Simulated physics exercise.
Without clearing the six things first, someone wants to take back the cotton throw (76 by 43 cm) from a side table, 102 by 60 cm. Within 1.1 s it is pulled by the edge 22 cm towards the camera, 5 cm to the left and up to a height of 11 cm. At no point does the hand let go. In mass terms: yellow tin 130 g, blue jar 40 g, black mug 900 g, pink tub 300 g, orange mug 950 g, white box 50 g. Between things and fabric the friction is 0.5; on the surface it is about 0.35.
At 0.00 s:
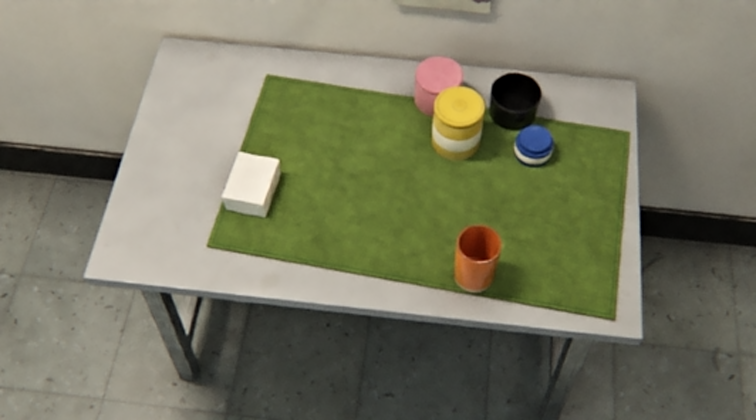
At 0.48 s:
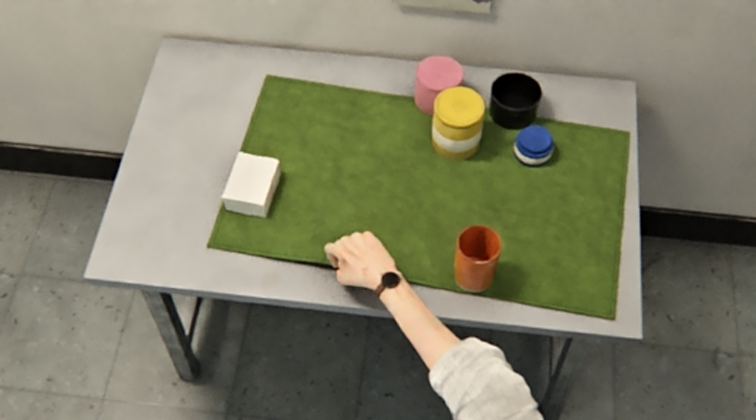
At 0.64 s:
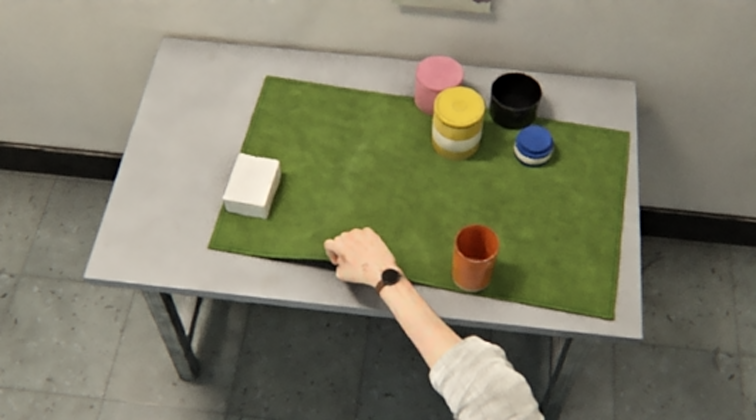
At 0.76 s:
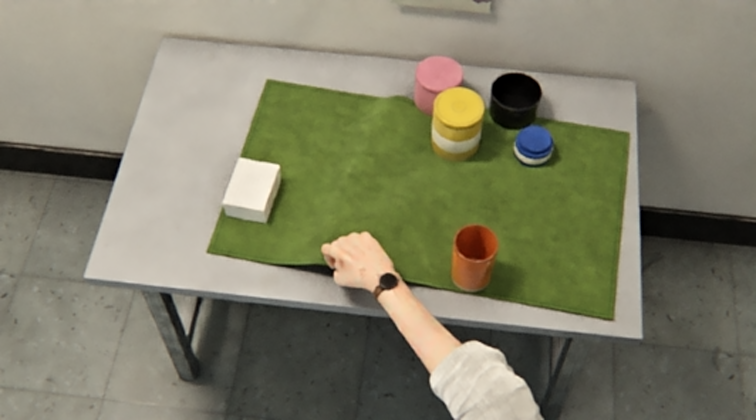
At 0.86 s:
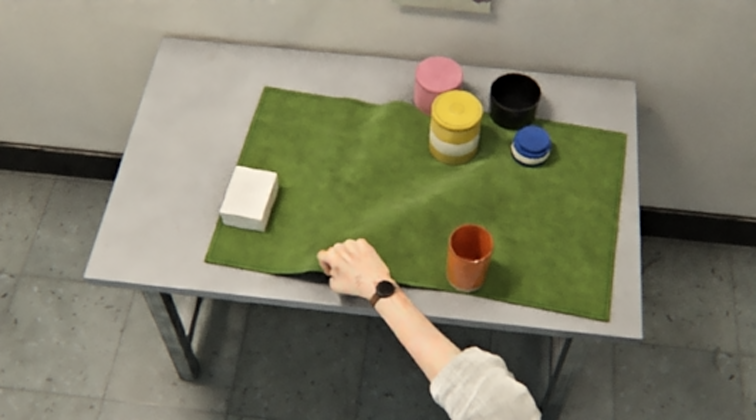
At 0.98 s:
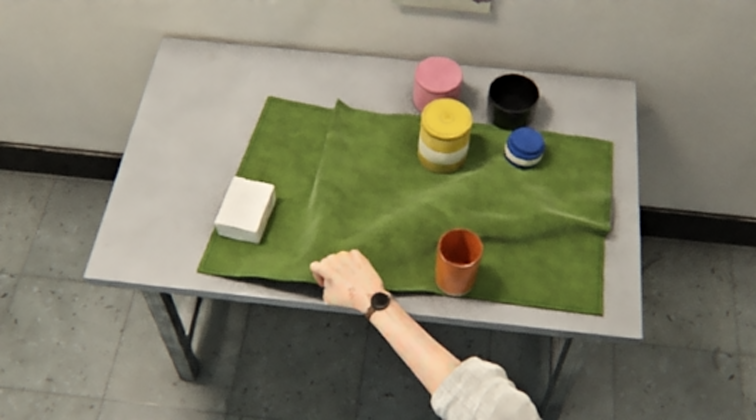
A hand gripping the near edge of a green cloth pulls it slightly towards the camera, wrinkling it and shifting the objects on top.
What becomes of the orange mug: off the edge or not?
My guess is it ends up off the surface.
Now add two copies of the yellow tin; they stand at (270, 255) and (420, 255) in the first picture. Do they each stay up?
Going through them in turn, one leaves the top and then one leaves the top.
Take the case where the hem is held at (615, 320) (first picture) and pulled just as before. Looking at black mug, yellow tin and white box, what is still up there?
Well, in that case the black mug survives on top, the yellow tin survives on top and the white box survives on top.
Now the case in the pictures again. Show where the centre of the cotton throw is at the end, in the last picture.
It sits near (344, 277) in pixels.
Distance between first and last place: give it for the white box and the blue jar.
About: White box over the edge, blue jar 20 cm.
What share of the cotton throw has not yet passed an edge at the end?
I'd estimate close to 65 per cent.
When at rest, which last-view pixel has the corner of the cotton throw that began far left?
It settles at roughly (218, 179).
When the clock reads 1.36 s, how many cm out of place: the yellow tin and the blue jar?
The yellow tin is 20 cm out, the blue jar 15 cm.
At 1.2 s, 95 % of the cotton throw is still over the top; orange mug 9 cm off its start, yellow tin 12 cm off its start, white box 11 cm off its start.
At 1.4 s, 85 % of the cotton throw is still over the top; orange mug 15 cm off its start, yellow tin 20 cm off its start, white box 17 cm off its start.
At 1.5 s, 75 % of the cotton throw is still over the top; orange mug on its side, 21 cm off its start at (388, 339), yellow tin 25 cm off its start at (363, 179), white box 22 cm off its start at (225, 281).
At 1.7 s, 65 % of the cotton throw is still over the top; orange mug over the edge, yellow tin 27 cm off its start, white box 26 cm off its start.
At 3.3 s, 65 % of the cotton throw is still over the top; orange mug over the edge, white box over the edge, yellow tin 27 cm off its start at (356, 187), blue jar 19 cm off its start at (462, 190).
